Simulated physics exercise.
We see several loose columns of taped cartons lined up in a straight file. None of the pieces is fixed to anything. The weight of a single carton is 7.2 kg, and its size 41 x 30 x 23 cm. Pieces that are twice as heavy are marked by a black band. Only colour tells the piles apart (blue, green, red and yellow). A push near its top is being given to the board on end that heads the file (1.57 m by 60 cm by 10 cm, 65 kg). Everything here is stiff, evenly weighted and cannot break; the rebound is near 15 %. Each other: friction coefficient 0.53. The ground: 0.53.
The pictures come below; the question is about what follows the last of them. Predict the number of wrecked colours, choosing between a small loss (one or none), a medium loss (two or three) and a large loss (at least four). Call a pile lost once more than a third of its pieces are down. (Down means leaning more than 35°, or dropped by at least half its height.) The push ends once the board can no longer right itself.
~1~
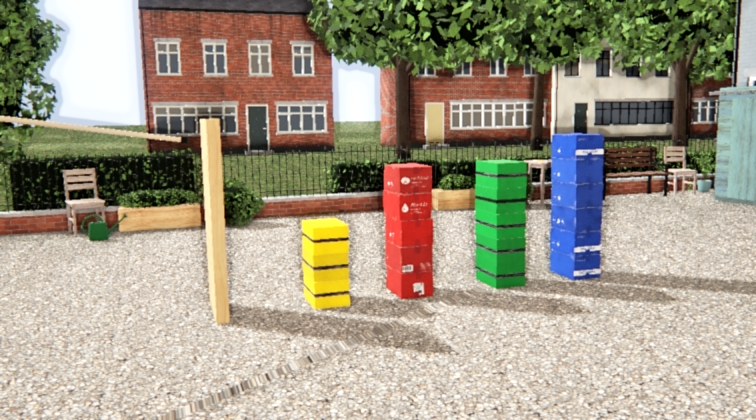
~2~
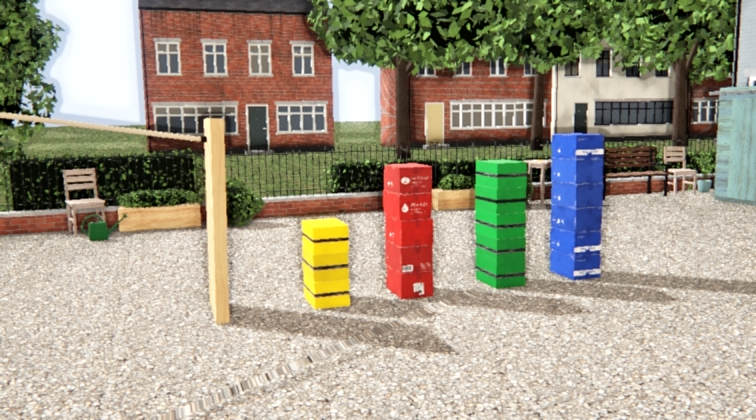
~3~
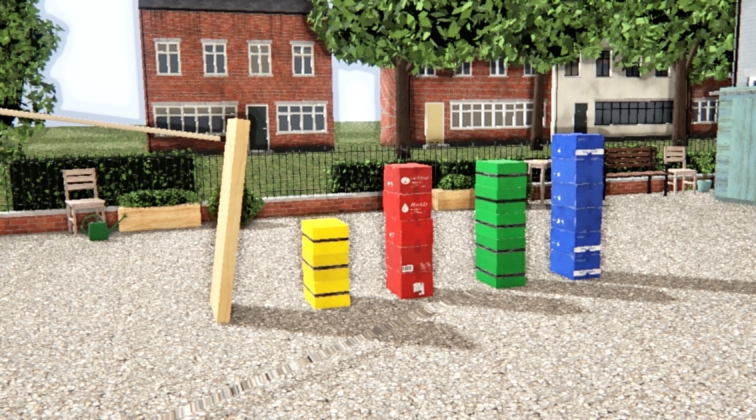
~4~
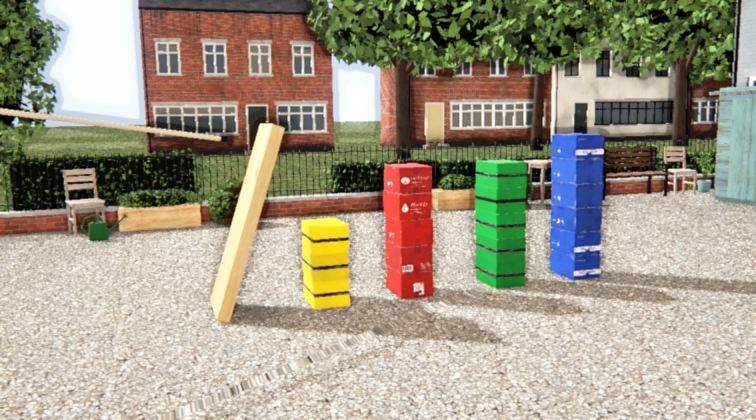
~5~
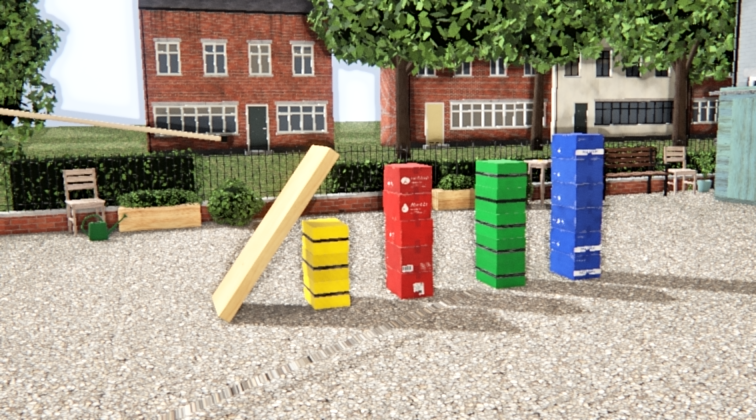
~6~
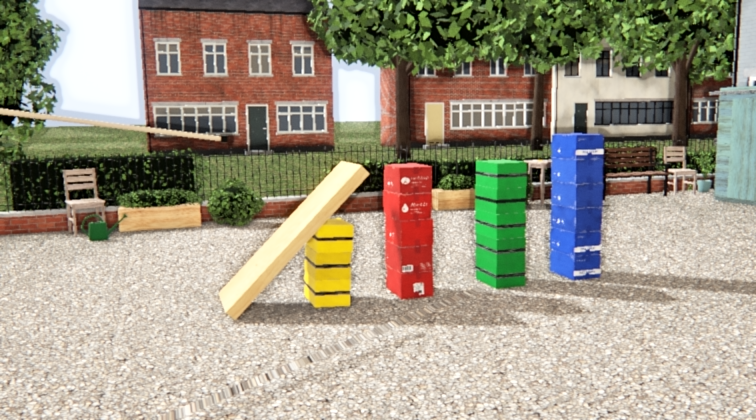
It is a small loss, one or none.
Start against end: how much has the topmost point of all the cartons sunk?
About 0 cm.
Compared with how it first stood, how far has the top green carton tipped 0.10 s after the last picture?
Near 0 degrees from how it began.
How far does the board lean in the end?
Lean from upright: Around 45°.
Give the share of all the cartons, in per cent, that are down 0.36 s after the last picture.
0 per cent.
Then, 0.10 s on from the sixth picture, board 45° from upright; none of the 19 cartons down, 1 disturbed; top yellow carton displaced 37 mm.
Then, 0.36 s on from the sixth picture, board 45° from upright; none of the 19 cartons down, 1 disturbed; top yellow carton displaced 27 mm.
Finally, board 46° from upright; none of the 19 cartons down, 1 disturbed; top yellow carton displaced 21 mm; top blue carton unmoved. No coloured pile is wrecked. Seen by the last camera, middles, top yellow carton near (327, 236), top blue carton near (577, 146).
